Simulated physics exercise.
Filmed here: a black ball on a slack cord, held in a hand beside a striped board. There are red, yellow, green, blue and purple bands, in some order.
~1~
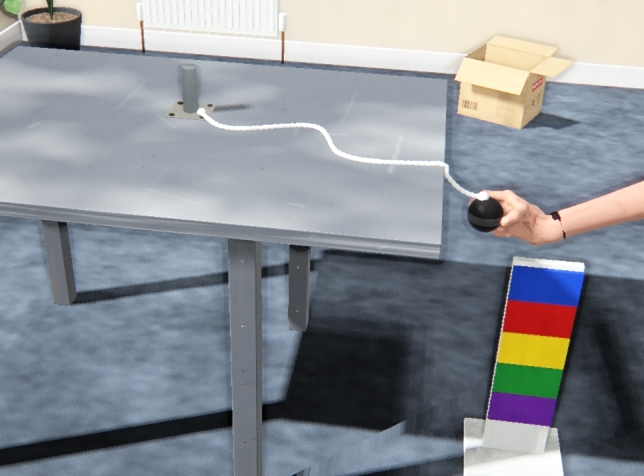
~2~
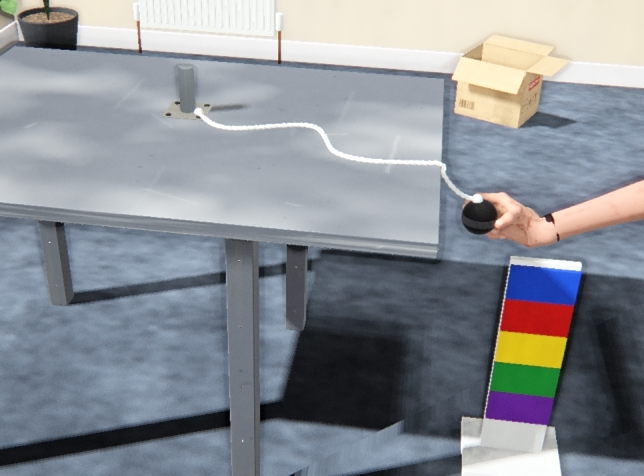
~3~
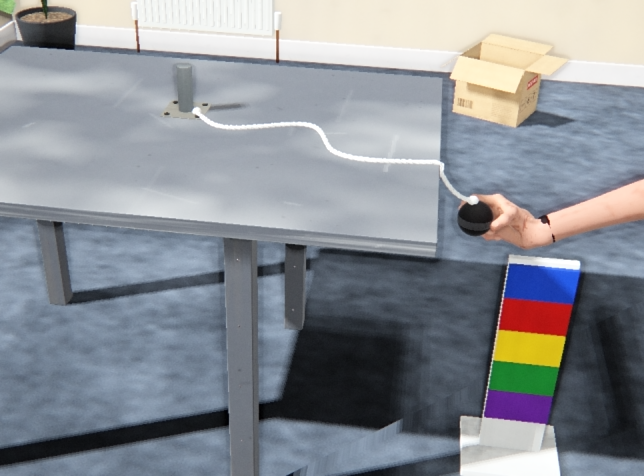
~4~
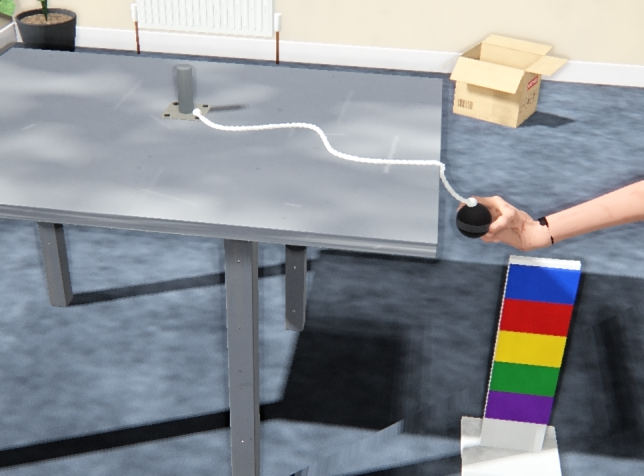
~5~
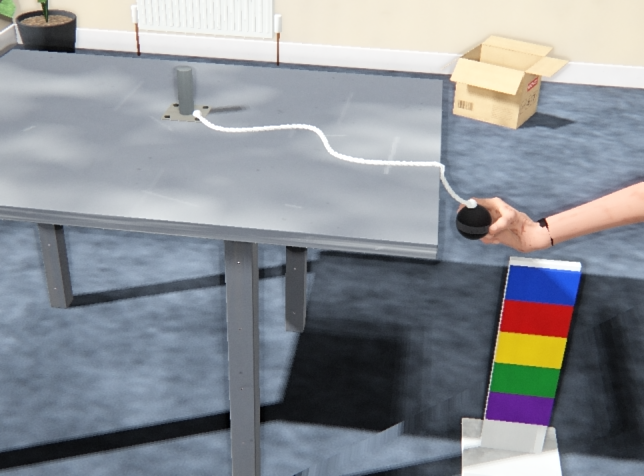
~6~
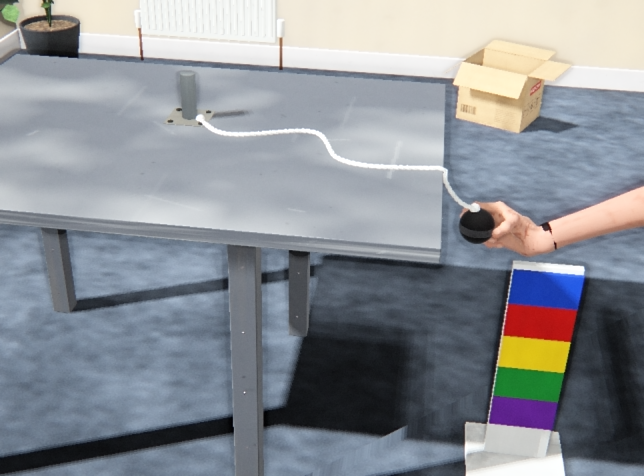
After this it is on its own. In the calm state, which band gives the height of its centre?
The blue band gives it.
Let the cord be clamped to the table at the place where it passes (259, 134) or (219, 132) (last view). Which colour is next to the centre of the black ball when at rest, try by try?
First try blue, second try blue.
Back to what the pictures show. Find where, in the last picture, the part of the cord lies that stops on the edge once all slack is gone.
Look close to (391, 168) - that's the one.
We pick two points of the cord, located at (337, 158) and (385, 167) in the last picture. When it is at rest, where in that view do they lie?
Point one to (389, 154), point two to (439, 164).
Soon after, ball near (462, 282); level with blue.
After that, ball near (408, 271); level with blue.
And then, ball near (431, 279); level with blue.
In the end, ball near (431, 279); level with blue. The cord holds its middle at blue.
